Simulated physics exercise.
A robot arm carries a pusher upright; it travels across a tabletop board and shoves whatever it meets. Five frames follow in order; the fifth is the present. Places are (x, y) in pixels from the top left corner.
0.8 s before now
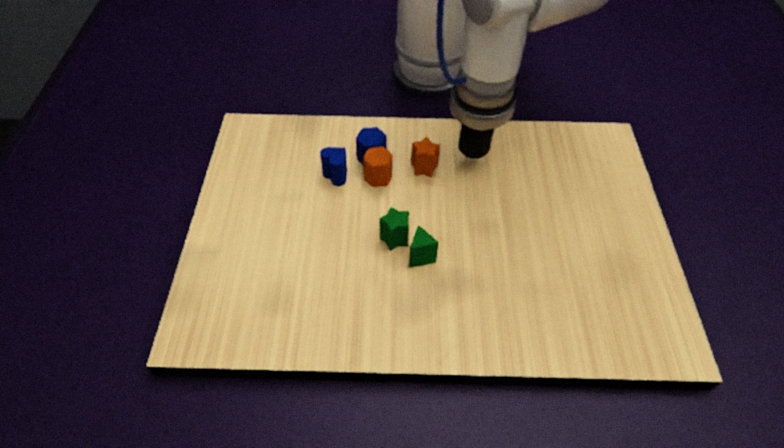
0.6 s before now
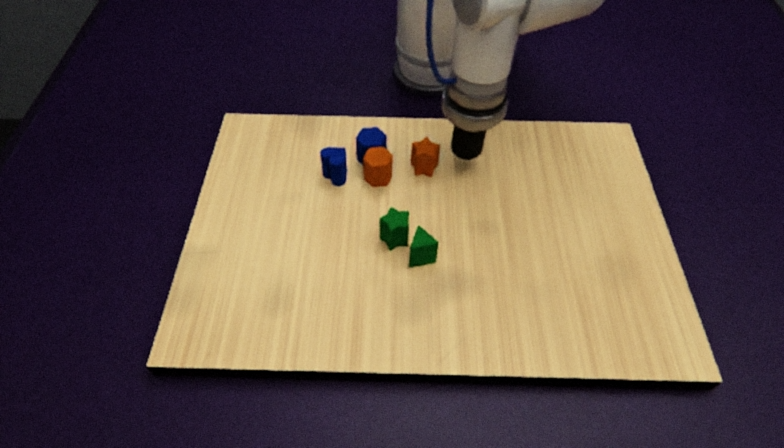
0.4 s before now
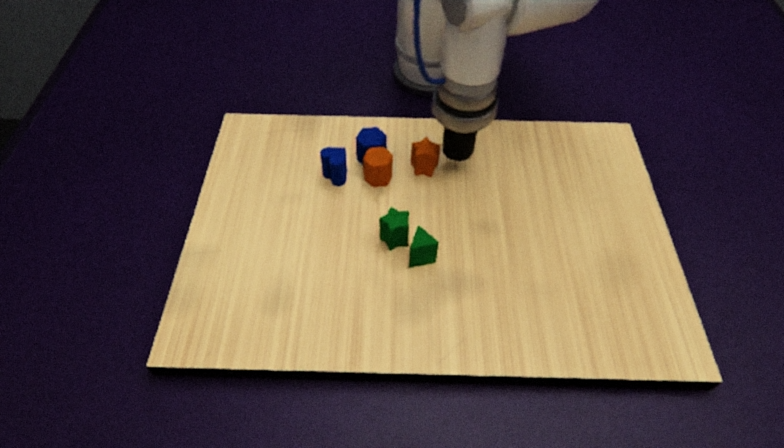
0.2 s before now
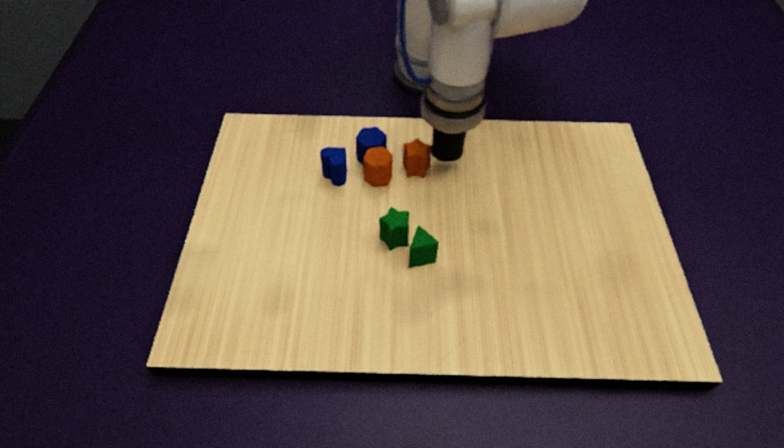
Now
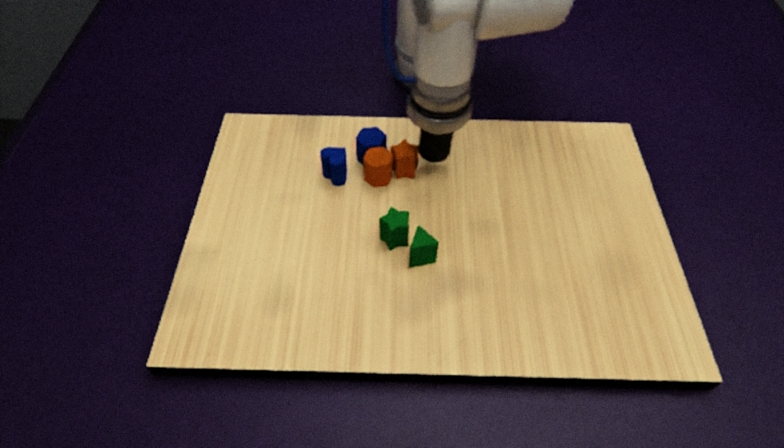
A robot arm moved its black tip left across a wooden board and pushed the orange star left, up close to the orange hexagonal block, while the blue and green blocks stayed still.
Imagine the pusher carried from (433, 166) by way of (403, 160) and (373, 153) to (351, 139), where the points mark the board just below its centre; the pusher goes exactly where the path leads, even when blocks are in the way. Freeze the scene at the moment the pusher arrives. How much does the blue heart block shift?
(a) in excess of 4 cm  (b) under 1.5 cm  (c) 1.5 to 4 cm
That would be b.
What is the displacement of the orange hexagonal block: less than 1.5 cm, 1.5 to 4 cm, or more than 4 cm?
My estimate: In the 1.5 to 4 cm range.
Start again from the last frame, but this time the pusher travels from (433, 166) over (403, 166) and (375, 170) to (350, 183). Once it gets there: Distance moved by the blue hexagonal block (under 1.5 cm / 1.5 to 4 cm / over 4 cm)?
Its final spot will lie 1.5 to 4 cm from the current one.
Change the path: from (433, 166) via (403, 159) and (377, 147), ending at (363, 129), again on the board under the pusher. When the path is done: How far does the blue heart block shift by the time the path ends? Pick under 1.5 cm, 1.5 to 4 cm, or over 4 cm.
That block covers short of 1.5 cm.
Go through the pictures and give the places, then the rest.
The first frame shows tip of the pusher at (474, 149), middles of tops, blue heart block at (334, 154), blue hexagonal block at (371, 136), orange hexagonal block at (378, 156), orange star at (426, 146).
The second frame shows pusher at (466, 150), nothing pushed.
The third frame shows pusher at (457, 151), nothing pushed.
The fourth frame shows pusher at (447, 152), orange star at (417, 147).
The fifth frame shows pusher at (434, 152), blue heart block at (334, 154), blue hexagonal block at (371, 136), orange hexagonal block at (378, 156), orange star at (405, 149).
On the path given first. One third of the way, pusher at (403, 146); blue hexagonal block at (357, 134), turned 15° clockwise; orange hexagonal block at (363, 162), turned 30° anticlockwise; orange star at (378, 147), turned 40° anticlockwise.
Two thirds of the way, pusher at (372, 139); blue hexagonal block at (342, 132), turned 45° clockwise; orange hexagonal block at (357, 166), turned 60° anticlockwise; orange star at (358, 148), turned 75° anticlockwise.
At the end, pusher at (350, 125); blue heart block at (332, 155); blue hexagonal block at (326, 130); orange hexagonal block at (357, 166), turned 60° anticlockwise; orange star at (357, 146), turned 90° anticlockwise.
